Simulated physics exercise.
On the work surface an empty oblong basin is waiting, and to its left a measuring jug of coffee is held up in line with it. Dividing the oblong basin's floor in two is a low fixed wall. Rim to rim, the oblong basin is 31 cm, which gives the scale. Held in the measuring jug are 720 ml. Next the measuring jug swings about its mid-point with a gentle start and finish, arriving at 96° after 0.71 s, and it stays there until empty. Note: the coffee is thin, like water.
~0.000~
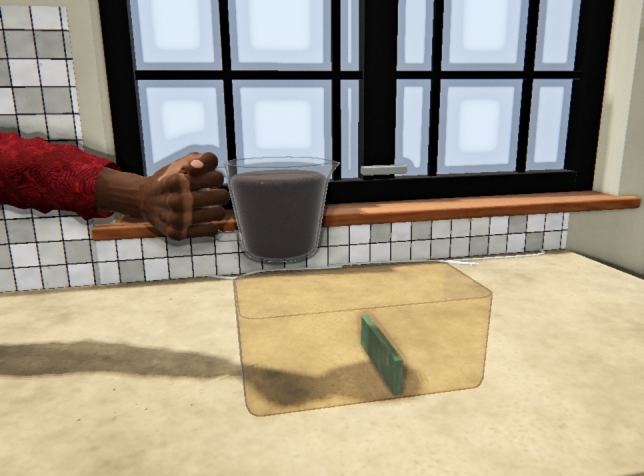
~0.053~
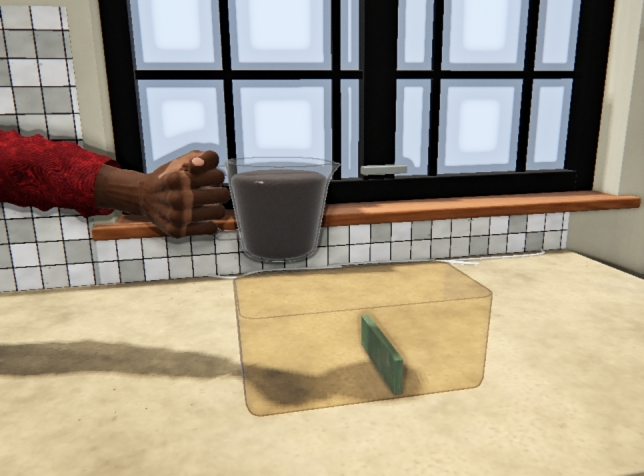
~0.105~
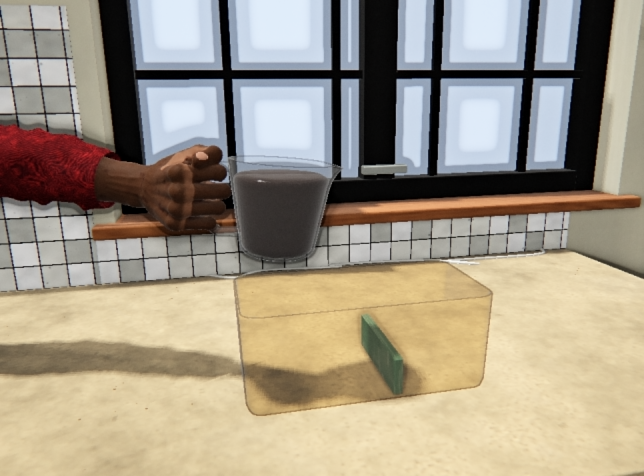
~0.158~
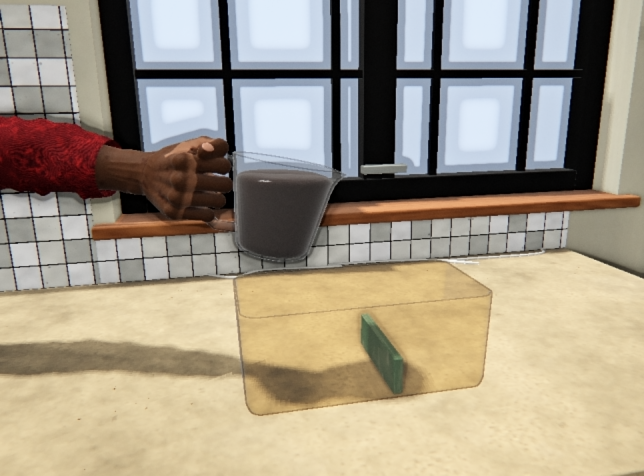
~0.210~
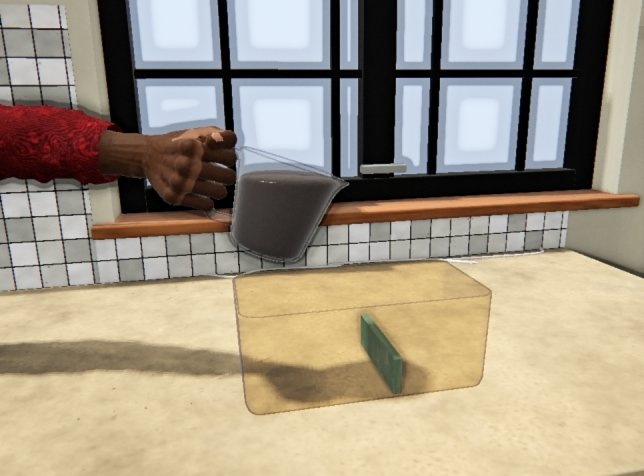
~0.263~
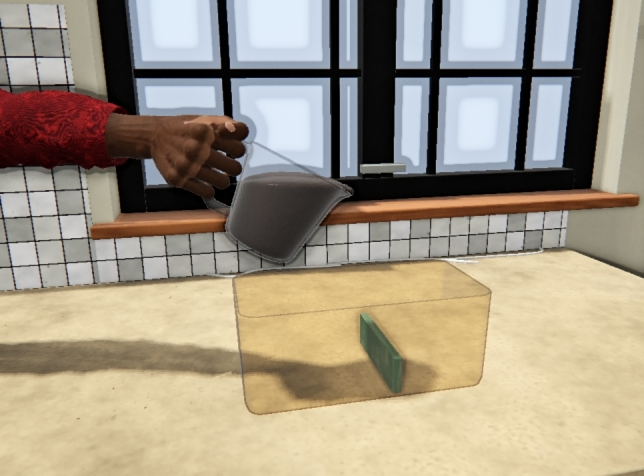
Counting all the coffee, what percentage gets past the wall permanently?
The share past the wall is about 49 per cent.
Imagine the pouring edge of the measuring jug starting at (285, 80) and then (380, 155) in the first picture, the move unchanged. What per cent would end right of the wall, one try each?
The first try gives around 5 percent, the second around 85 percent.
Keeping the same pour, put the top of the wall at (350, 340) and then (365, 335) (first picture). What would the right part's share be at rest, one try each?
In order, 95 and 85 per cent.
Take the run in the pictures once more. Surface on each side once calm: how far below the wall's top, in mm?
Left 34 mm, right 26 mm.
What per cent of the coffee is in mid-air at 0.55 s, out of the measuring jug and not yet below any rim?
Close to 22 per cent, I'd say.
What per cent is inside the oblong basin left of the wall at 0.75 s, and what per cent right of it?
Around 34 on the left and around 46 on the right.
By 0.55 s the tilt is 84° and 52 per cent is still to pour, 4 is left of the wall and 22 right of it.
By 0.75 s the tilt is 96° and 12 per cent is still to pour, 33 is left of the wall and 46 right of it.
By 0.97 s the tilt is 96° and 2 per cent is still to pour, 48 is left of the wall and 49 right of it.
By 1.21 s the tilt is 96° and 0 per cent is still to pour, 50 is left of the wall and 49 right of it.
At rest 50 per cent lies left of the wall, 49 right of it and 1 outside.
